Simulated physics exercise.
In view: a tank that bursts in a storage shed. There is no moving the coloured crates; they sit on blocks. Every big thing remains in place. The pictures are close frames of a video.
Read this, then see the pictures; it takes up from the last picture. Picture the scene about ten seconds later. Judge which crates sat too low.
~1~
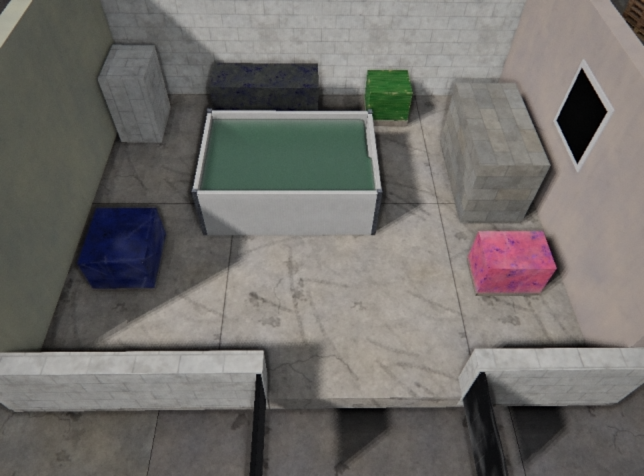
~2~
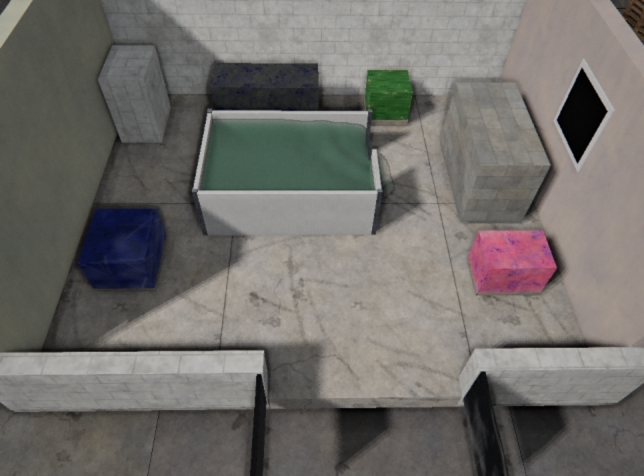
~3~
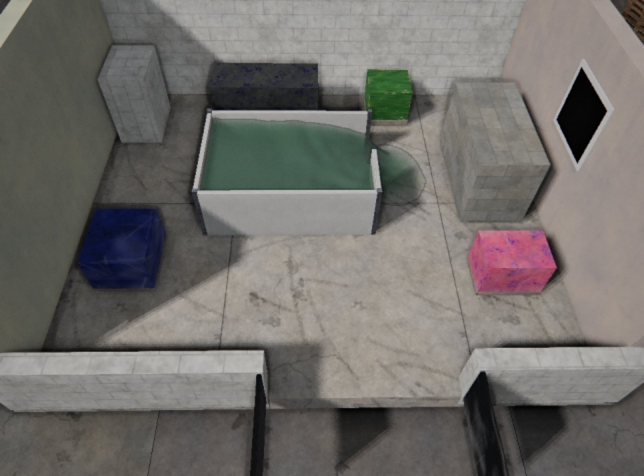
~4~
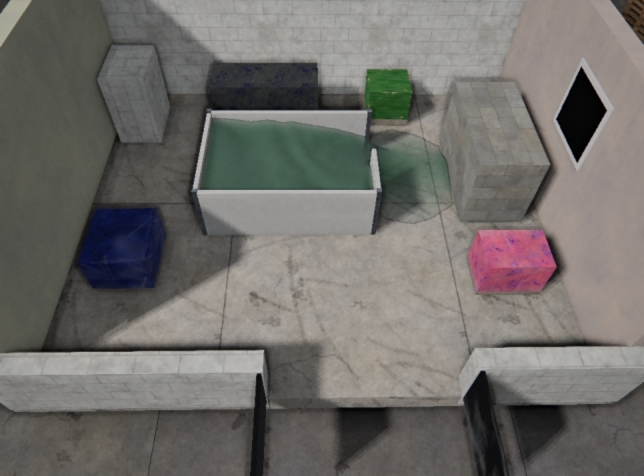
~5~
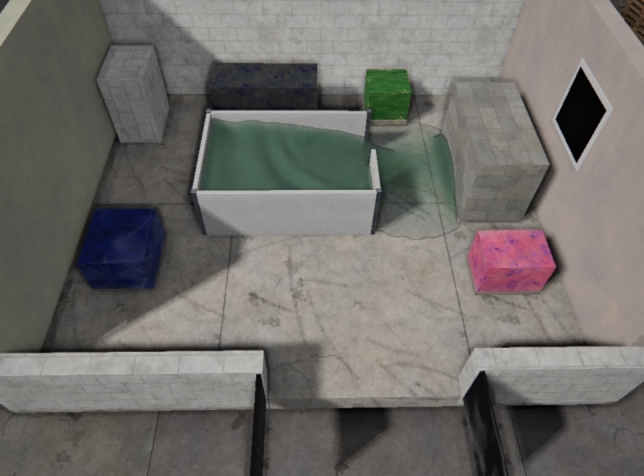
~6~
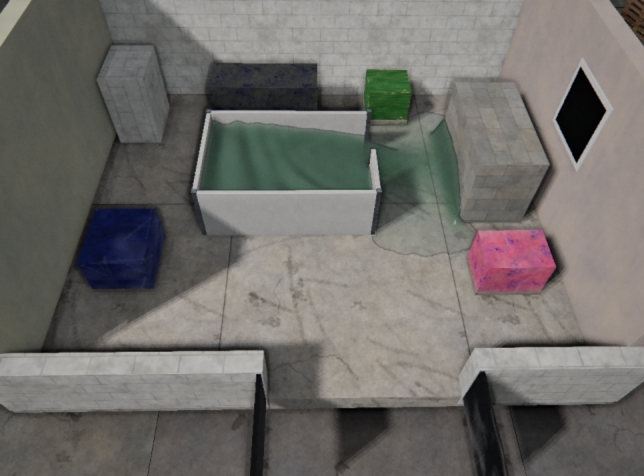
The green crate was too low. The pink crate was too low. The blue crate was too low.
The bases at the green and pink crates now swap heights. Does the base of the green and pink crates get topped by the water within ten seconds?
The green crate is reached and the pink crate is reached.
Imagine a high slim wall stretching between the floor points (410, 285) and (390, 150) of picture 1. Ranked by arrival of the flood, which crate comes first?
It's the crate marked green.
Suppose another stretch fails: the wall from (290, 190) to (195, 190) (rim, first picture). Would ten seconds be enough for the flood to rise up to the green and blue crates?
The green crate is not reached; the blue crate is reached.
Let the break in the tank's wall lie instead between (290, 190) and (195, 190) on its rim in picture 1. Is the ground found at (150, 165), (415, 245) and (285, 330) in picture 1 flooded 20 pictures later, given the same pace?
Read off point by point, the answer is soaking, not soaked, soaking.
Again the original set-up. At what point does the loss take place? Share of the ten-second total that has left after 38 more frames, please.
About 60 per cent.
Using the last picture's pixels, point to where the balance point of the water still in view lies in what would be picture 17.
It is near (350, 184).
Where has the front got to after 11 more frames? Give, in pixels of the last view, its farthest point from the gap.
The front's farthest point is close to (563, 374).
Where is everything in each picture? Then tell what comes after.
The first picture shows still water in the open tank at (289, 154).
In the second picture, water pours out at (367, 158) and has run to (382, 194).
In the third picture, water pours out at (366, 161) and has run to (420, 185).
In the fourth picture, water pours out at (366, 162) and has run to (450, 196).
In the fifth picture, water pours out at (366, 162) and has run to a hidden place.
In the sixth picture, water pours out at (366, 162) and has run to a hidden place.
A moment on, water covers 20 % of the floor; the green crate water round its plinth, the pink crate water round its plinth, the blue crate not reached.
Next, water covers 40 % of the floor; the green crate water round its plinth, the pink crate water round its plinth, the blue crate not reached.
Then, water covers 60 % of the floor; the green crate water round its plinth, the pink crate water round its plinth, the blue crate not reached.
Later, water covers 80 % of the floor; the green crate water round its plinth, the pink crate water round its plinth, the blue crate water round its plinth.
In the end, water covers 100 % of the floor; the green crate was topped, the pink crate was topped, the blue crate was topped.
